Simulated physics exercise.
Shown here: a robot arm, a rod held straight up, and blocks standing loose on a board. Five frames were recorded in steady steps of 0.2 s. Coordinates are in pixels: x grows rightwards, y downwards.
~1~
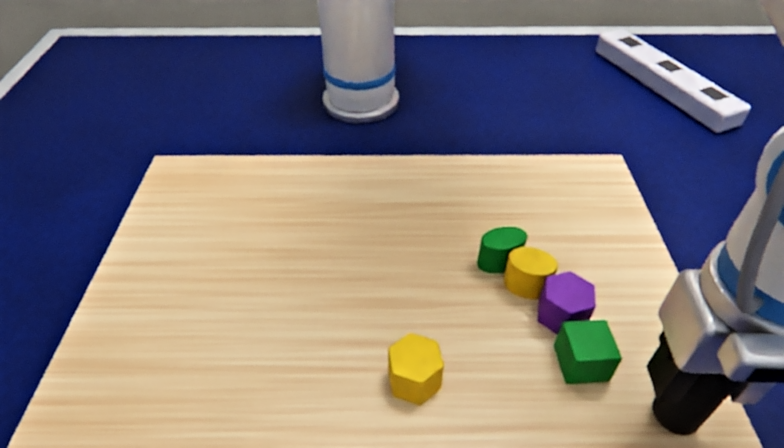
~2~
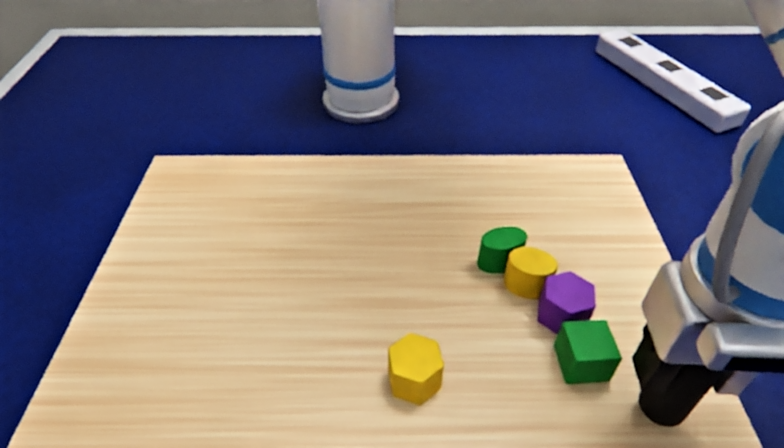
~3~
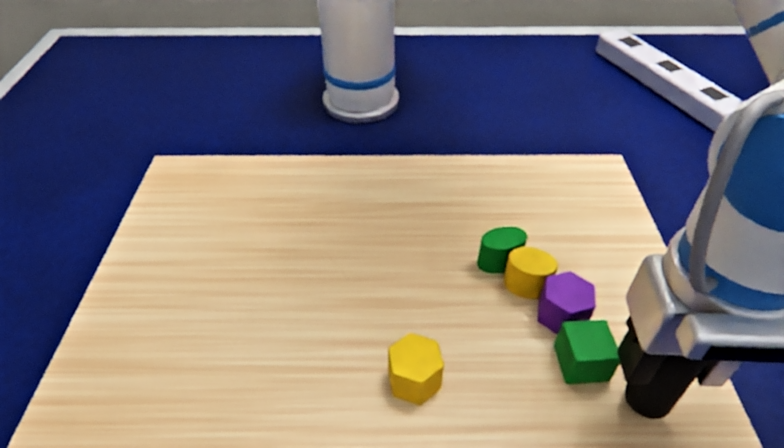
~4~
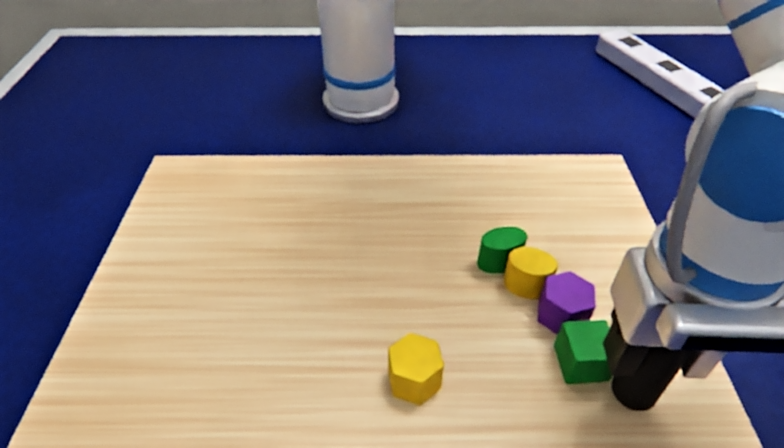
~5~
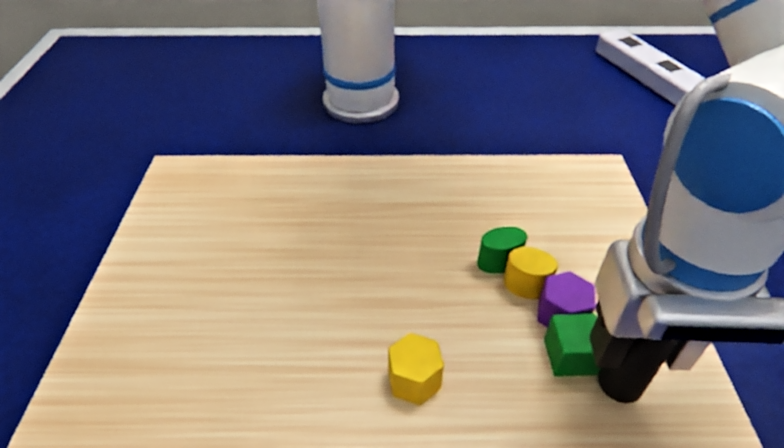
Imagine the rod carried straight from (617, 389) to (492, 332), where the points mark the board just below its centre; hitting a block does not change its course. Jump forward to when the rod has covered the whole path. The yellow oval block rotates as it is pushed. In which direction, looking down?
It swings round anticlockwise.
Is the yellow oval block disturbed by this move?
The yellow oval block will not stay where it is.
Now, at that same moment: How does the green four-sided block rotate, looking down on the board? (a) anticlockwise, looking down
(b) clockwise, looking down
The answer is b.
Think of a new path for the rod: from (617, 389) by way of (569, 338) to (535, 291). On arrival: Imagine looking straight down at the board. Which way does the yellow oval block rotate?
The answer is counter-clockwise.
On the path given first. One third of the way, rod (575, 364); green oval block (499, 234); yellow oval block (534, 250), turned 40° anticlockwise; purple six-sided block (565, 277), turned 40° clockwise; green four-sided block (546, 308), turned 25° clockwise.
Two thirds of the way, rod (532, 345); green oval block (499, 234); yellow oval block (535, 247), turned 50° anticlockwise; purple six-sided block (565, 275), turned 55° clockwise; green four-sided block (524, 291), turned 70° clockwise.
At the end, rod (493, 326); green oval block (499, 234); yellow oval block (535, 247), turned 50° anticlockwise; purple six-sided block (565, 275), turned 55° clockwise; green four-sided block (512, 279), turned 115° clockwise.
